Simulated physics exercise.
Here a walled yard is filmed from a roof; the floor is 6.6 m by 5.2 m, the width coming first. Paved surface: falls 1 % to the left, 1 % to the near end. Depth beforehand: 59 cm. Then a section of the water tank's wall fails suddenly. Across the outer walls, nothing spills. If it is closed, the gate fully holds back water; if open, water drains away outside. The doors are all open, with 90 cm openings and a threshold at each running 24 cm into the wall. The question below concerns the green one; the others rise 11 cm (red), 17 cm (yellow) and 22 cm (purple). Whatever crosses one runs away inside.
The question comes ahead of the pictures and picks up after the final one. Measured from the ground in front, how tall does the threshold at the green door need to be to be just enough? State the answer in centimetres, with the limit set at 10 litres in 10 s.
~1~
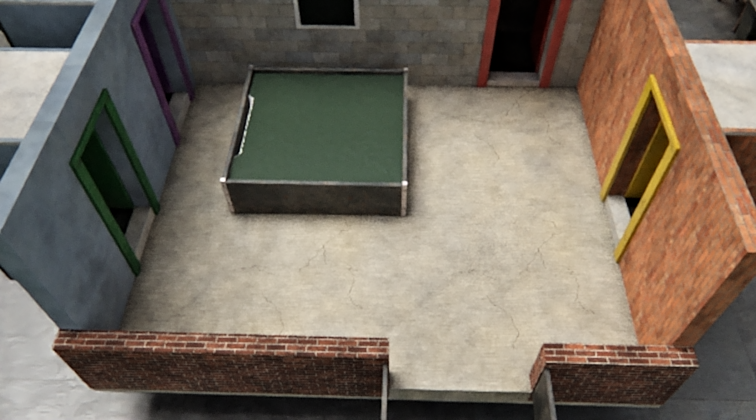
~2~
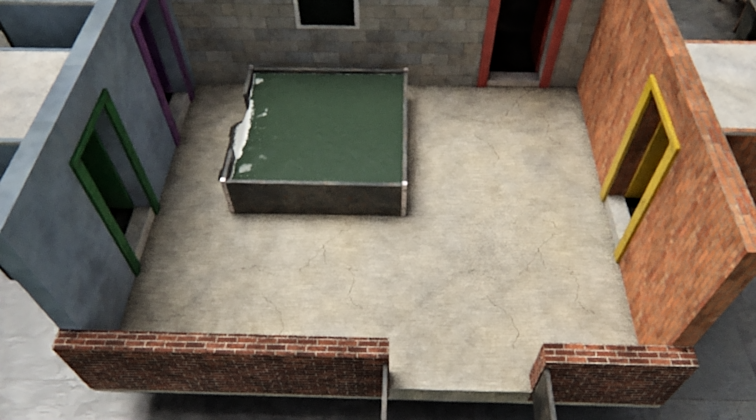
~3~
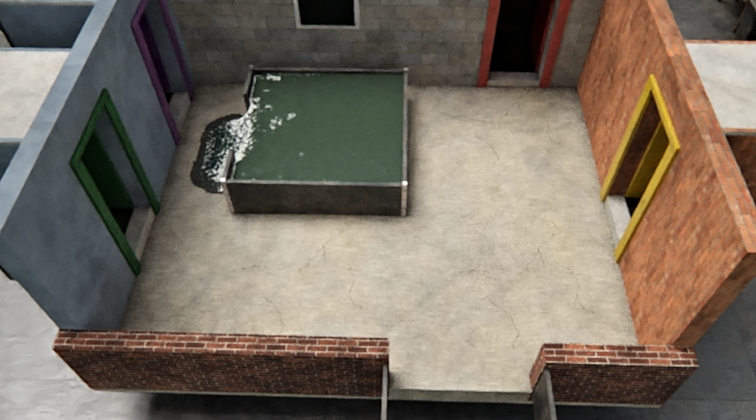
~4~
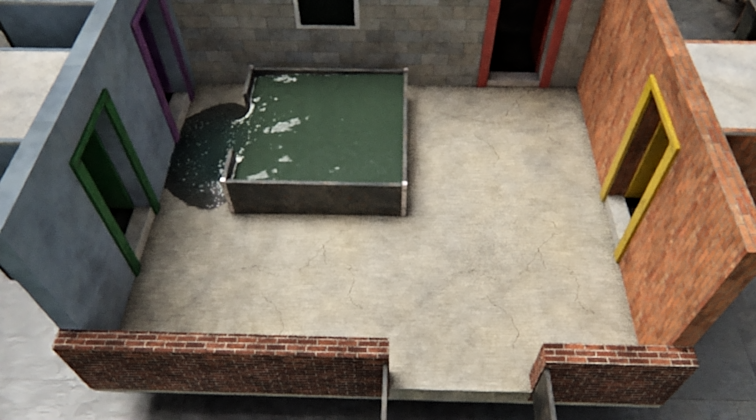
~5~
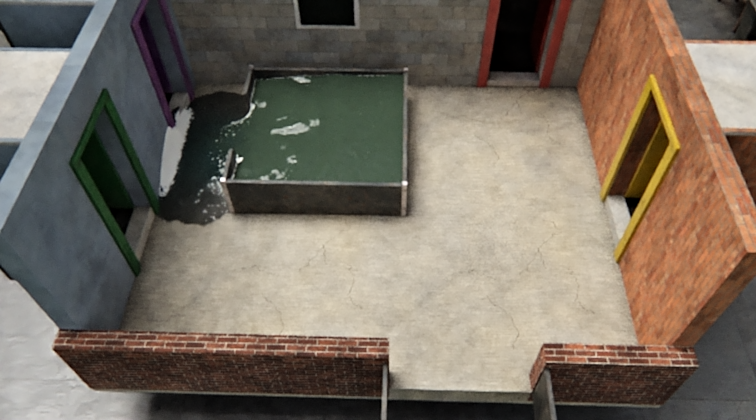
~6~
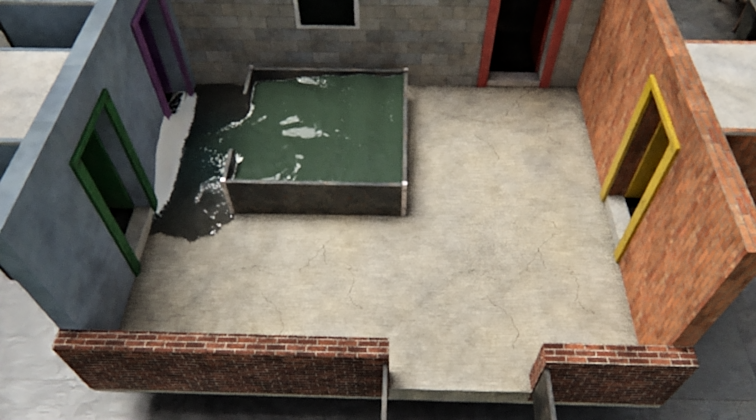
It needs to be about 13 cm tall.
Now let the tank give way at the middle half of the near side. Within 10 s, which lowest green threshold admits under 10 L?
Some 11.0 cm.
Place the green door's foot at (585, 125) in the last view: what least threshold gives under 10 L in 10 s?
Minimum: About 12.0 cm.
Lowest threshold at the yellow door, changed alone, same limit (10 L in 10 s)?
I'd raise yellow to close to 7.5 cm.
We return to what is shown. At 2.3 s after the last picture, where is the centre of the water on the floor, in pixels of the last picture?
Centre of mass: About (283, 169) px.
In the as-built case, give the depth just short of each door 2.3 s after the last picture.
In cm - red: 1, yellow: 0, purple: 30, green: 14.
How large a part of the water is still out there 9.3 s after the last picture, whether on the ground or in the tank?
I'd put it at about 90 per cent.
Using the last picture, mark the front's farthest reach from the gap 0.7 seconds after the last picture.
Roughly at (122, 323) in the last view.
Then, 0.7 s after the last picture water covers 15 % of the floor, deepest (47 cm) near (185, 158); 15 cm at the green door, 0 litres in over its 20 cm threshold.
Then, 2.3 s after the last picture water covers 40 % of the floor, deepest (38 cm) near (195, 89); 14 cm at the green door, 0 litres in over its 20 cm threshold.
Then, 9.3 s after the last picture water covers 95 % of the floor, deepest (17 cm) near (114, 349); 8 cm at the green door, 0 litres in over its 20 cm threshold.
At the green door as built, the water peaked near 16 cm, 1.5 s after the last picture.
With a threshold of 12 cm, 14 litres would have come in within the 10 s; with 16 cm, 2 litres. So under 10 litres takes about 13 cm.
